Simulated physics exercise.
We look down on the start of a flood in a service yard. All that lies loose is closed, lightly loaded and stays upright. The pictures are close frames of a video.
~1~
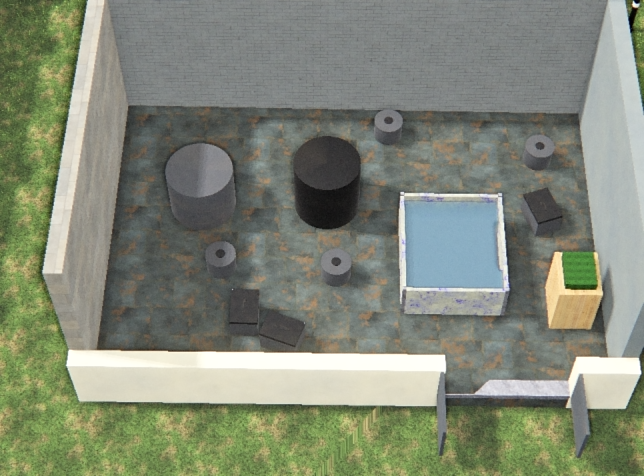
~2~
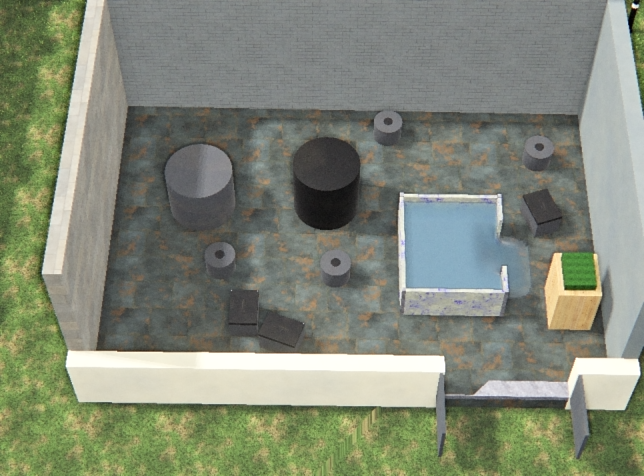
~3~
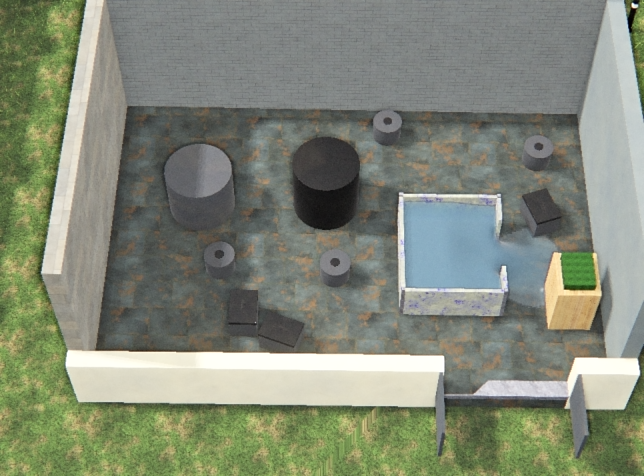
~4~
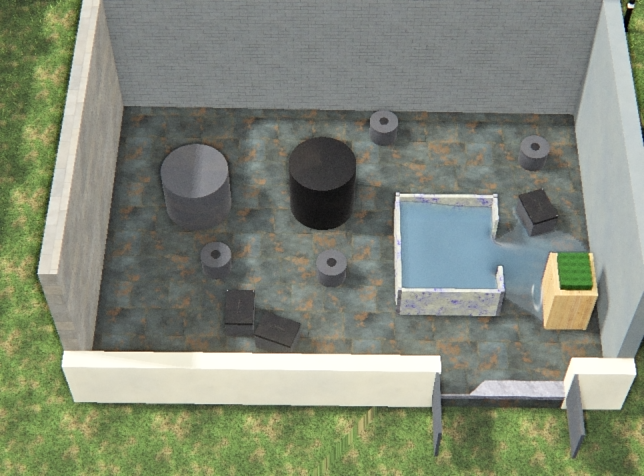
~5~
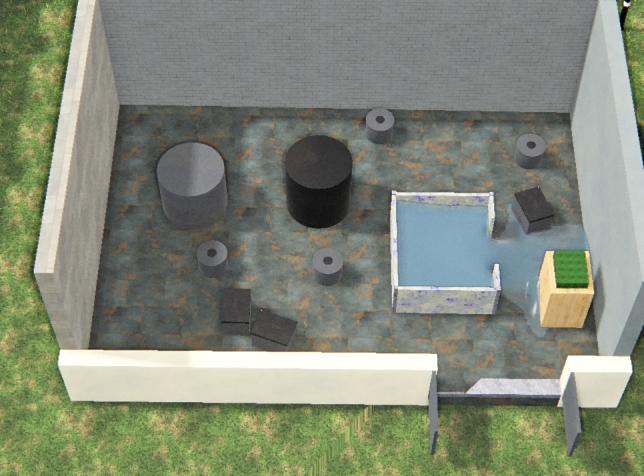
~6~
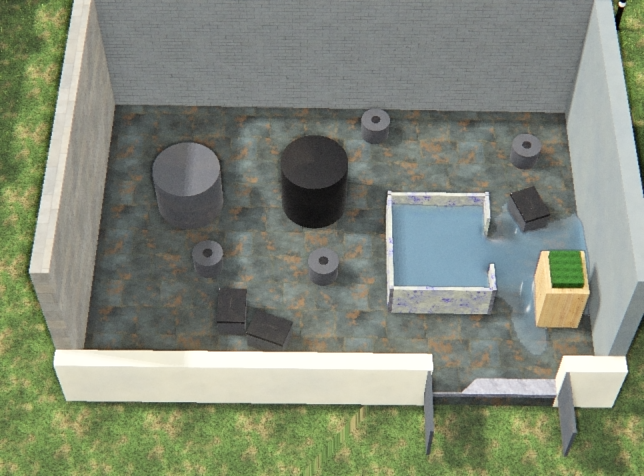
Water poured out through a gap in the right side of a square pool in a walled yard, then spread across the floor around a grass-topped wooden box, while the drums and blocks stayed put.
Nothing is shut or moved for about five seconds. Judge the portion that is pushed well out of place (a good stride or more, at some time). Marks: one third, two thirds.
It is one to two thirds.
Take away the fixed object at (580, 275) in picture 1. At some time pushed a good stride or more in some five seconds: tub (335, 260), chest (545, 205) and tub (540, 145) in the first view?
In turn: Not that far, swept aside, yes.
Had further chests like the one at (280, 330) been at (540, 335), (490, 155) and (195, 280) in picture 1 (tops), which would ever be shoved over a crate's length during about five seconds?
In turn: Swept aside, never so far, never so far.
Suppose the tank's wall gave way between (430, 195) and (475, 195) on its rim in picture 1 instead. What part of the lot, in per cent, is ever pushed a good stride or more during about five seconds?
I make it 30 per cent.
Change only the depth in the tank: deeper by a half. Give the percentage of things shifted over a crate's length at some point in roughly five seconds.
About 40 per cent.
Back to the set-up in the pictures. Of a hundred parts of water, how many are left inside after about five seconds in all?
Close to 86 %.
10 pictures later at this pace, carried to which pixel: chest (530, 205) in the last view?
Close to (515, 159).
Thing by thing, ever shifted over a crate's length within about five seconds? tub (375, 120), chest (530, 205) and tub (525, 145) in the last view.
In that order: Shifted that much, shifted that much, that far or more.
A moment on, 0 of 7 are well off their spots; 0 afloat.
Next, 1 of 7 are well off their spots; 0 afloat.
Later, 2 of 7 are well off their spots; 0 afloat.
In the end, 3 of 7 are well off their spots, and 3 have been at some point; 1 afloat.
